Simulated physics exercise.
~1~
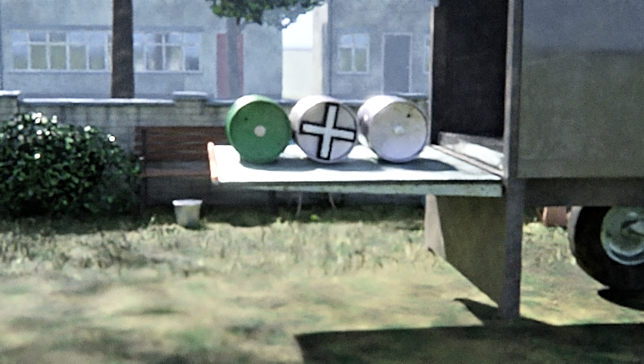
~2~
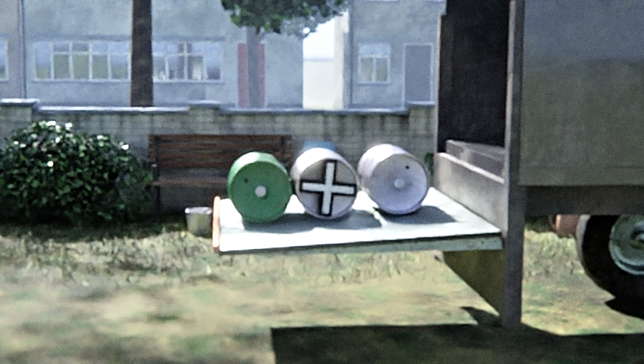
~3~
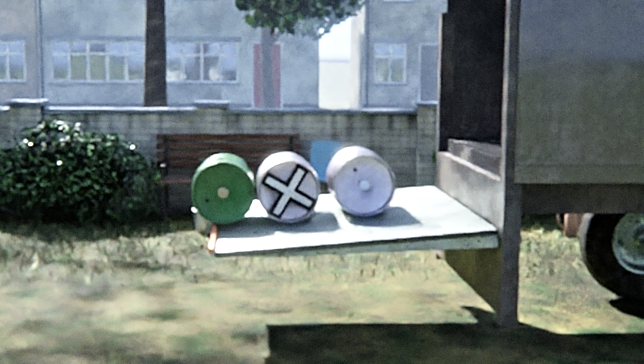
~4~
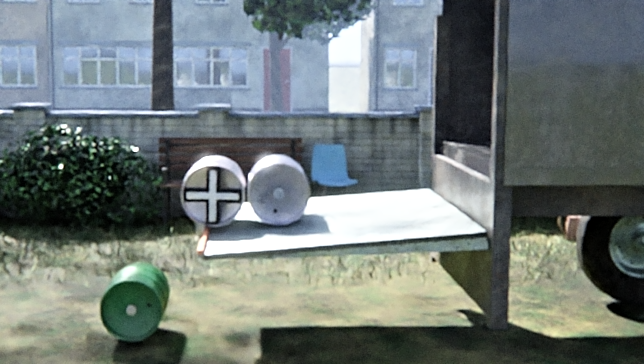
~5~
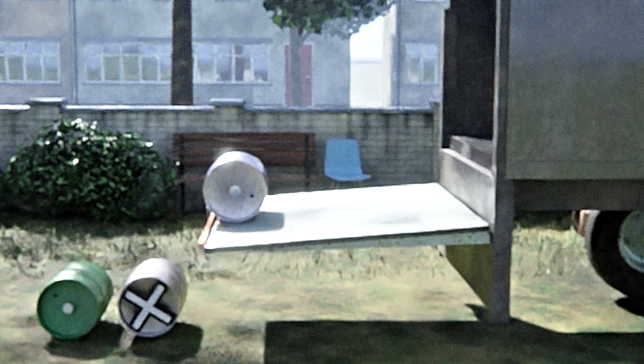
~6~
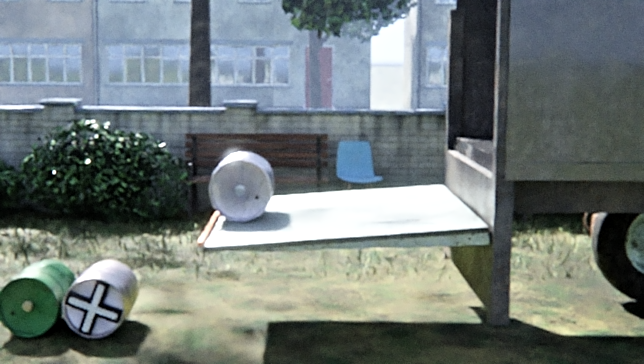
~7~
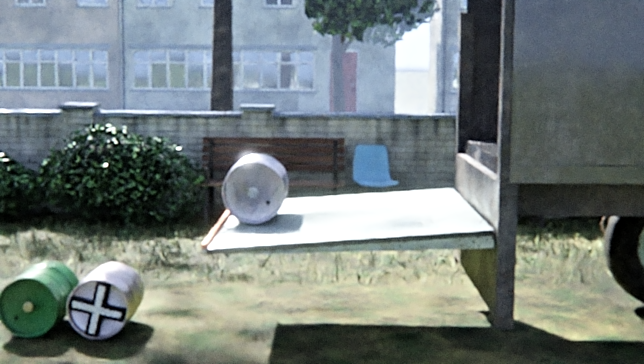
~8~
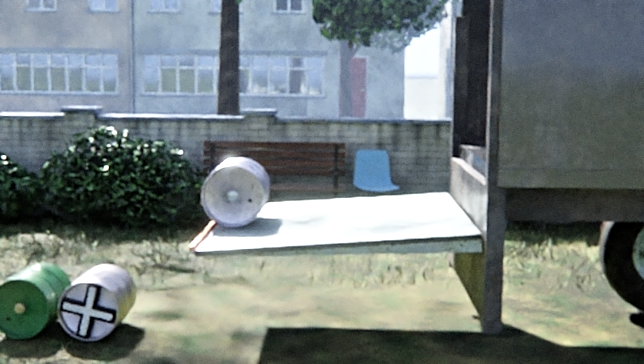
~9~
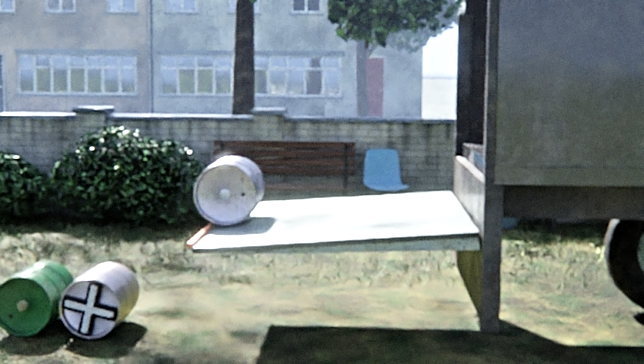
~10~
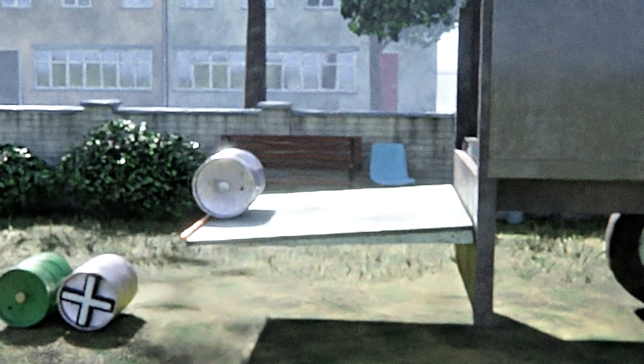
Three kegs roll left down a tilting platform, and two drop off while one stays.
